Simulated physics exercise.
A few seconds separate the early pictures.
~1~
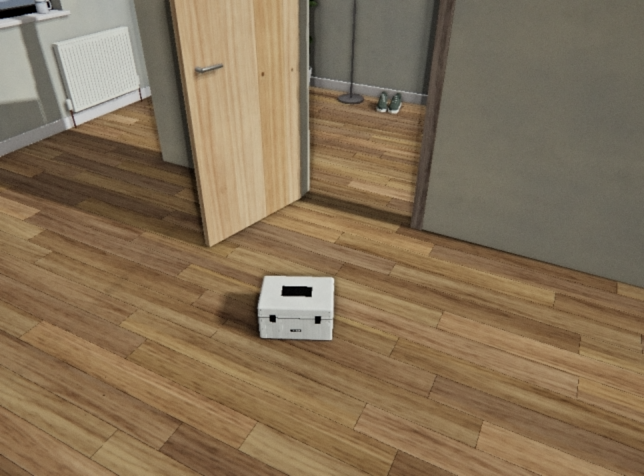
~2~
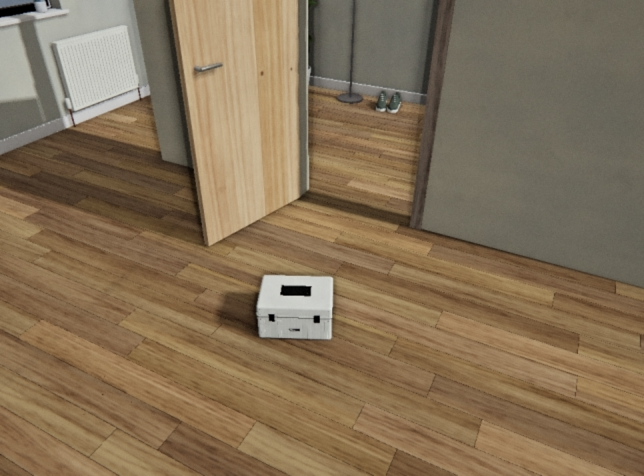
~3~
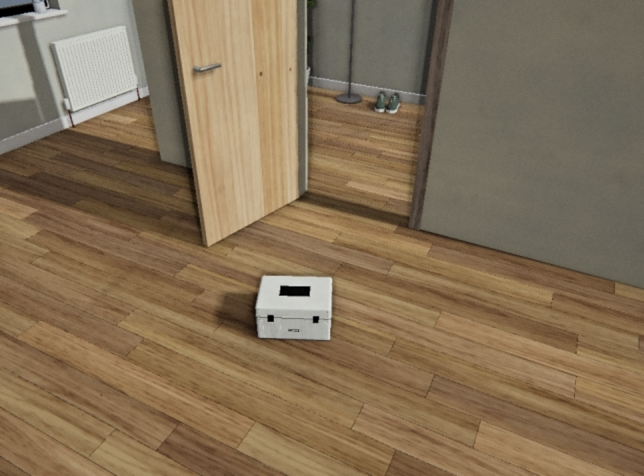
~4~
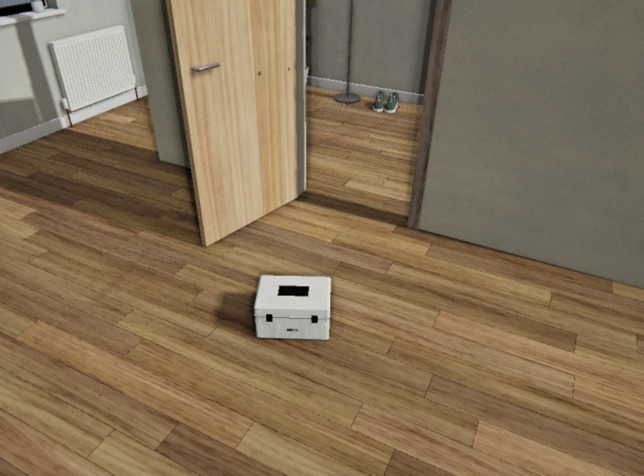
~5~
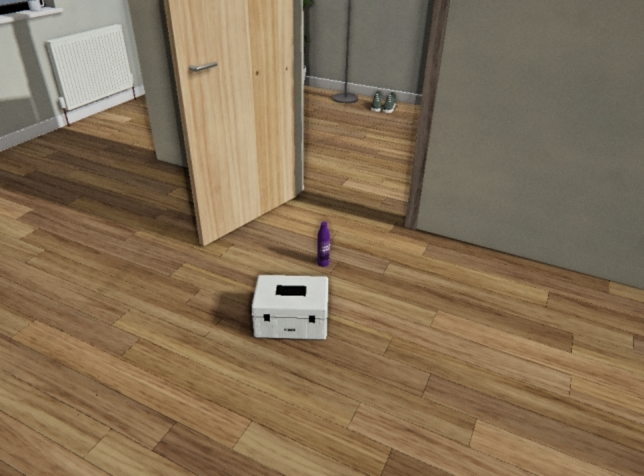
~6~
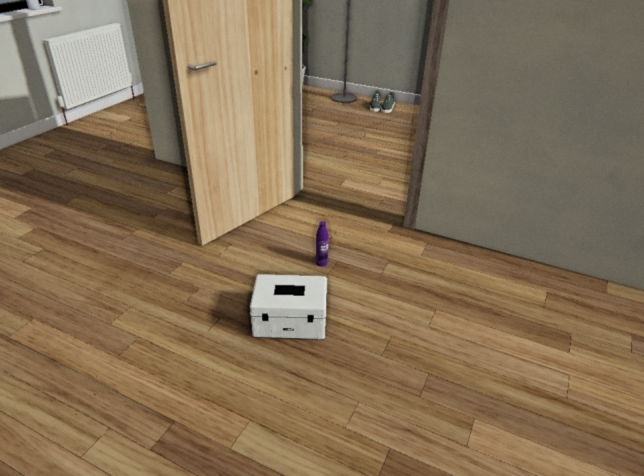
Wooden door standing wide open and still beside a white toolbox on the floor, a purple bottle later appearing behind the toolbox.
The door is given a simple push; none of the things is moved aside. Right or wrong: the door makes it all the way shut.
Right.
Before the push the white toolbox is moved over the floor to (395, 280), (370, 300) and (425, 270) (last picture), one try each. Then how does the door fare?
In order, the door swings completely to, swings completely to, swings completely to.
Then, 1.10 s on from there, door at 45°; purple bottle shifted about its own width near (340, 241).
Then, 1.40 s on from there, door at 22°; purple bottle turned 16° from how it was put near (387, 233).
In the end, door at 0°; toppled on the floor, purple bottle; white toolbox unmoved. At the end, from the last picture's camera, purple bottle near (405, 240).
